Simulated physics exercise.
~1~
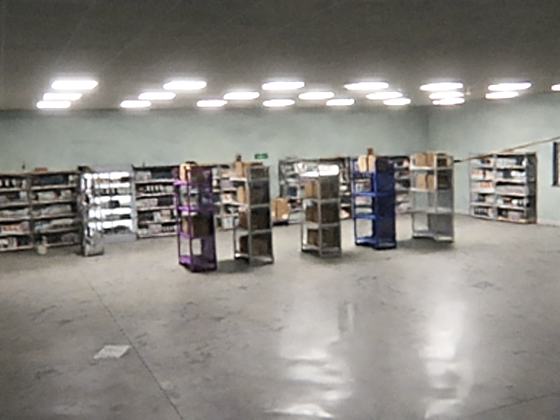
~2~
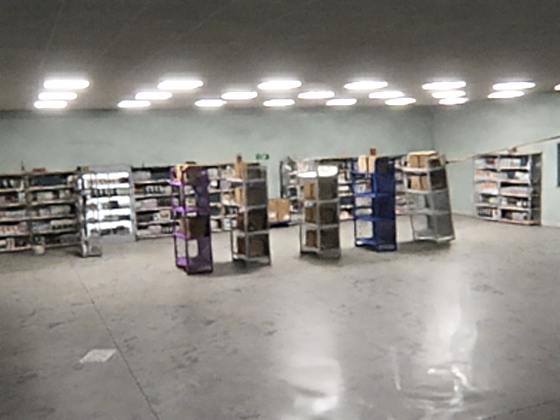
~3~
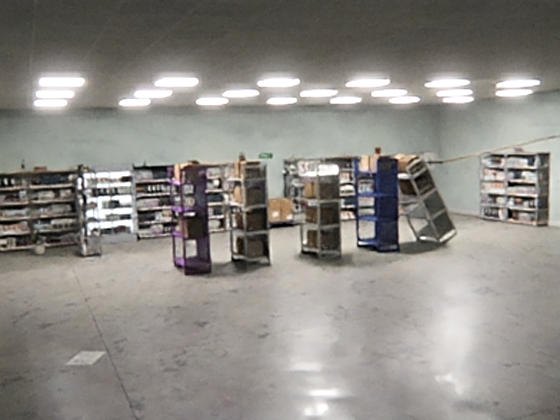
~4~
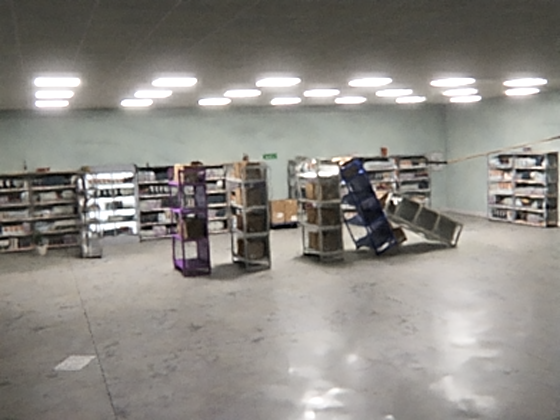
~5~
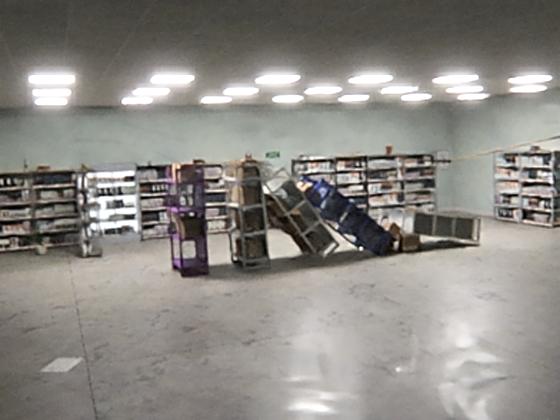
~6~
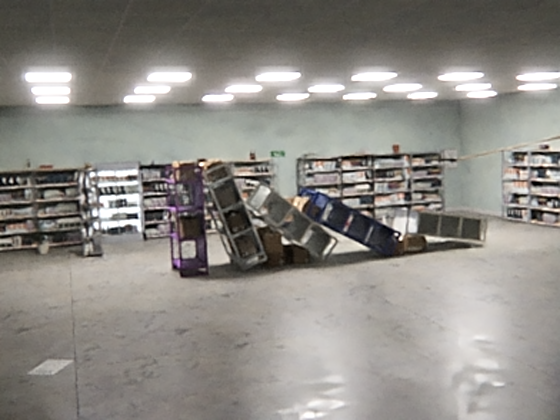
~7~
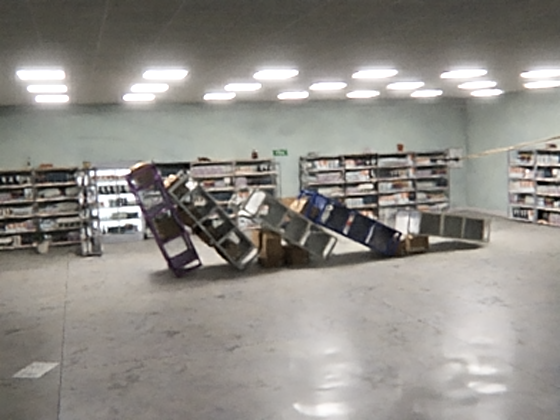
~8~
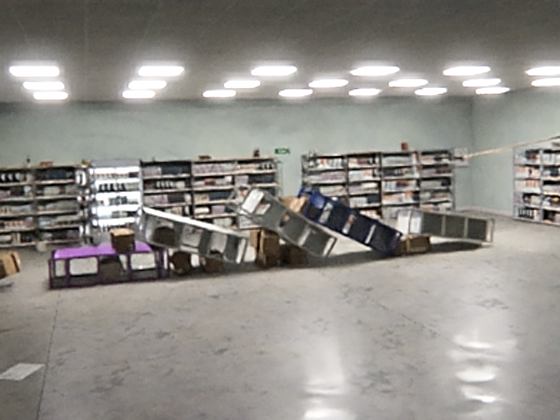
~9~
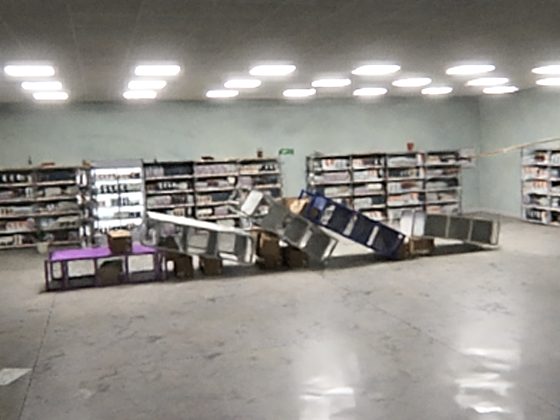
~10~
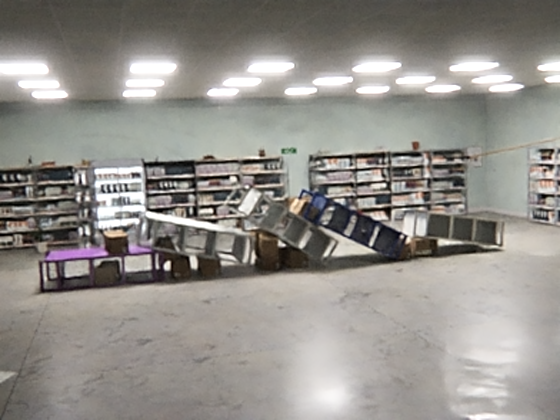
In this clip, five freestanding shelving racks holding cartons stand in a row in a large room, and the rightmost tips left, toppling the blue rack and two grey ones in turn, until the purple rack falls flat and the others rest leaning or fallen among spilled cartons.
